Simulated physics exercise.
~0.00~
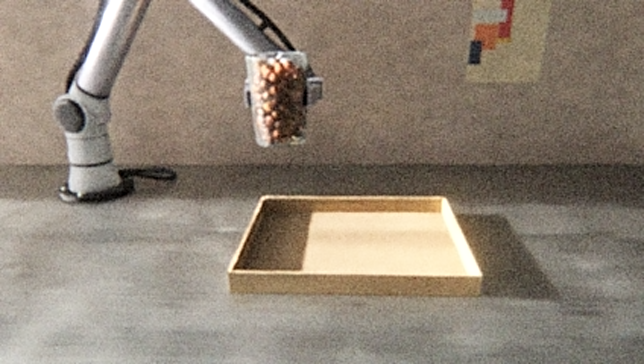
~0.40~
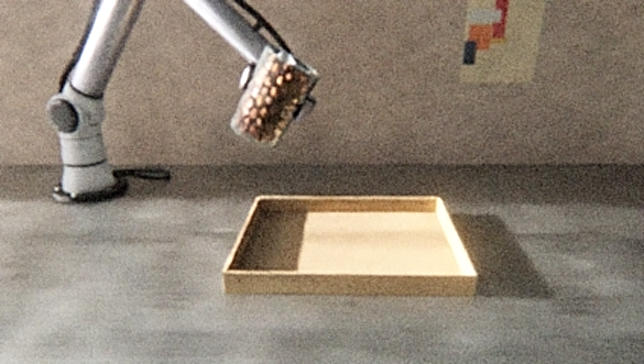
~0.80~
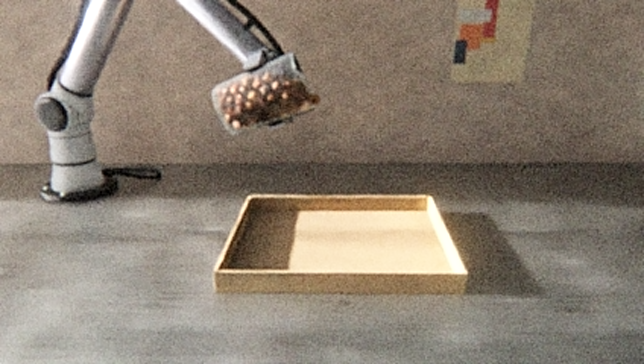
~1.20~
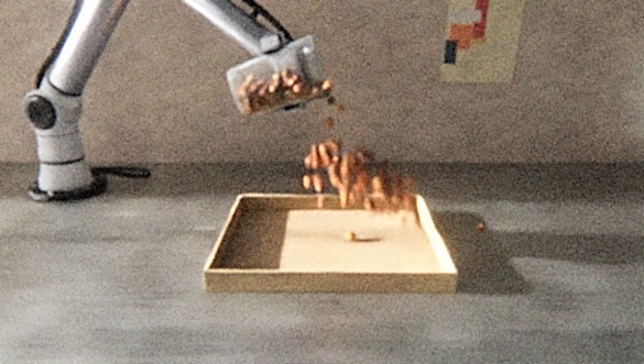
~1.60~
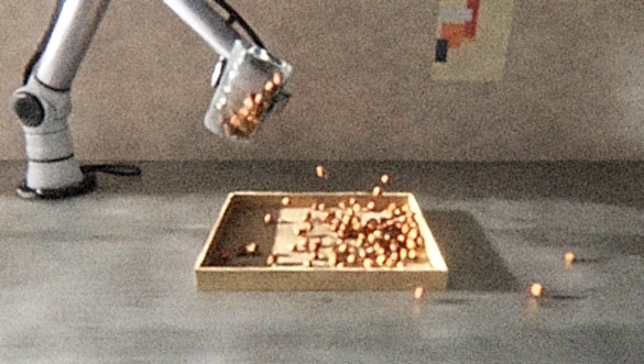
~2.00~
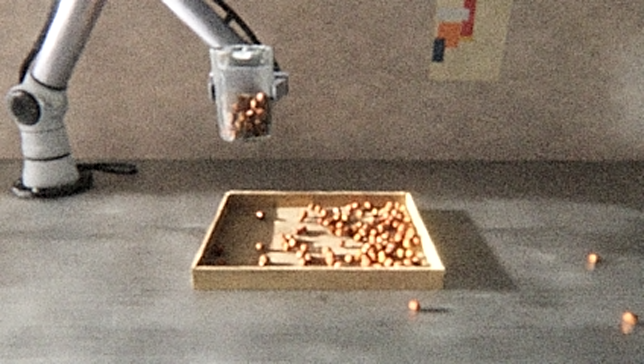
On a grey table, a robot arm tips hazelnuts into a tray, spilling a few.
